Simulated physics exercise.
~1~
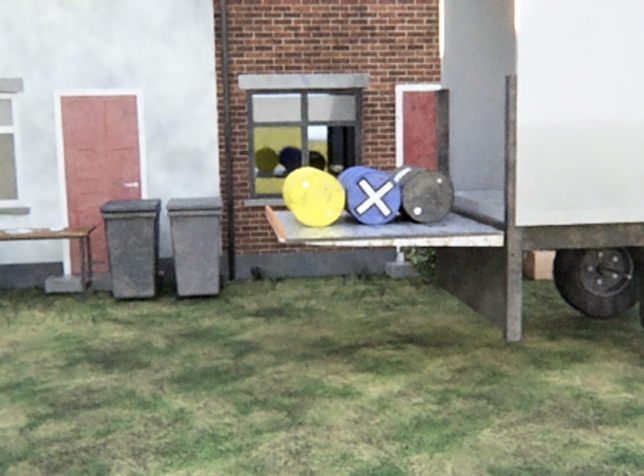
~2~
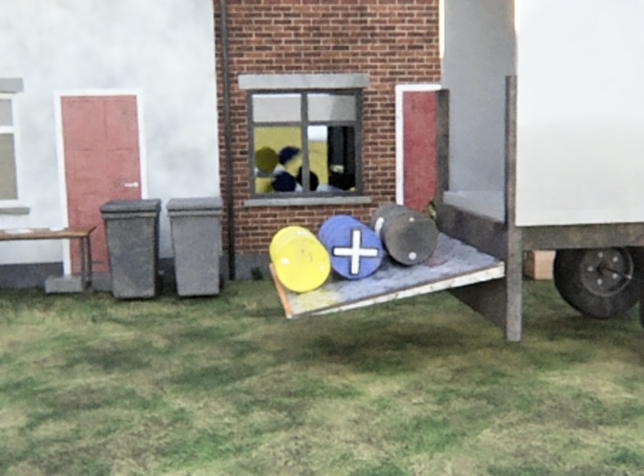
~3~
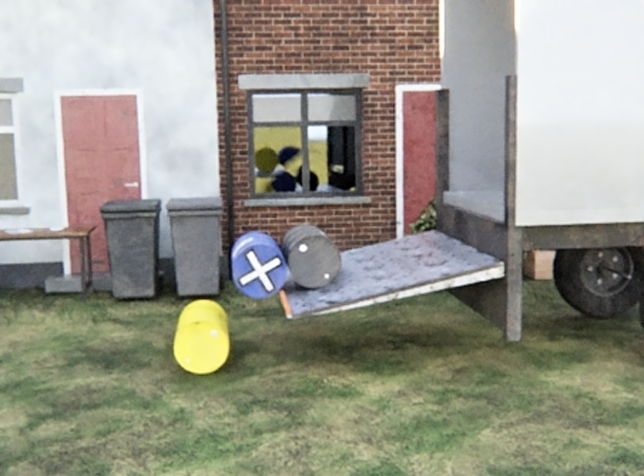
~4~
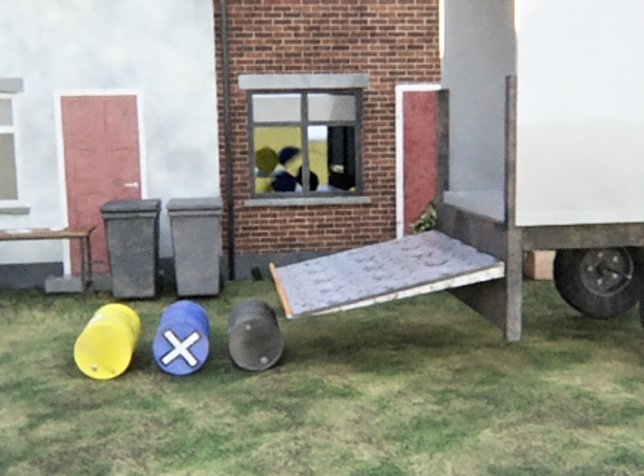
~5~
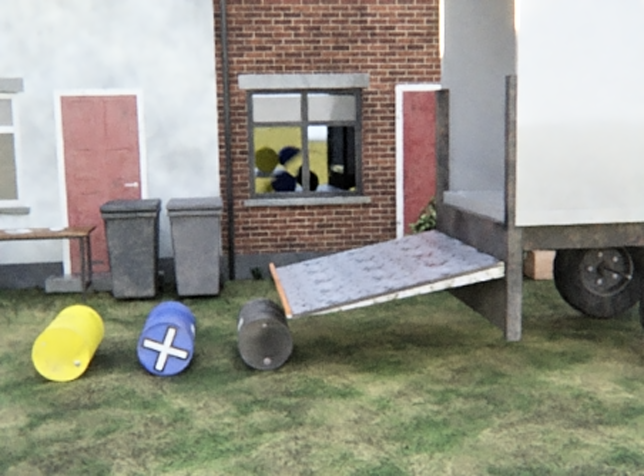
Three drums, yellow, blue with a white cross, and dark grey, lie side by side on a platform at the back of a lorry, seen from across a lawn. Behind them are a brick and white house with red doors and two grey bins. The platform lowers and tilts down to the left, and the drums roll towards its edge. The yellow one goes over first and drops to the grass, then the blue and the grey follow. All three end up on the grass, yellow farthest left, blue in the middle and grey beside the empty, sloping platform.
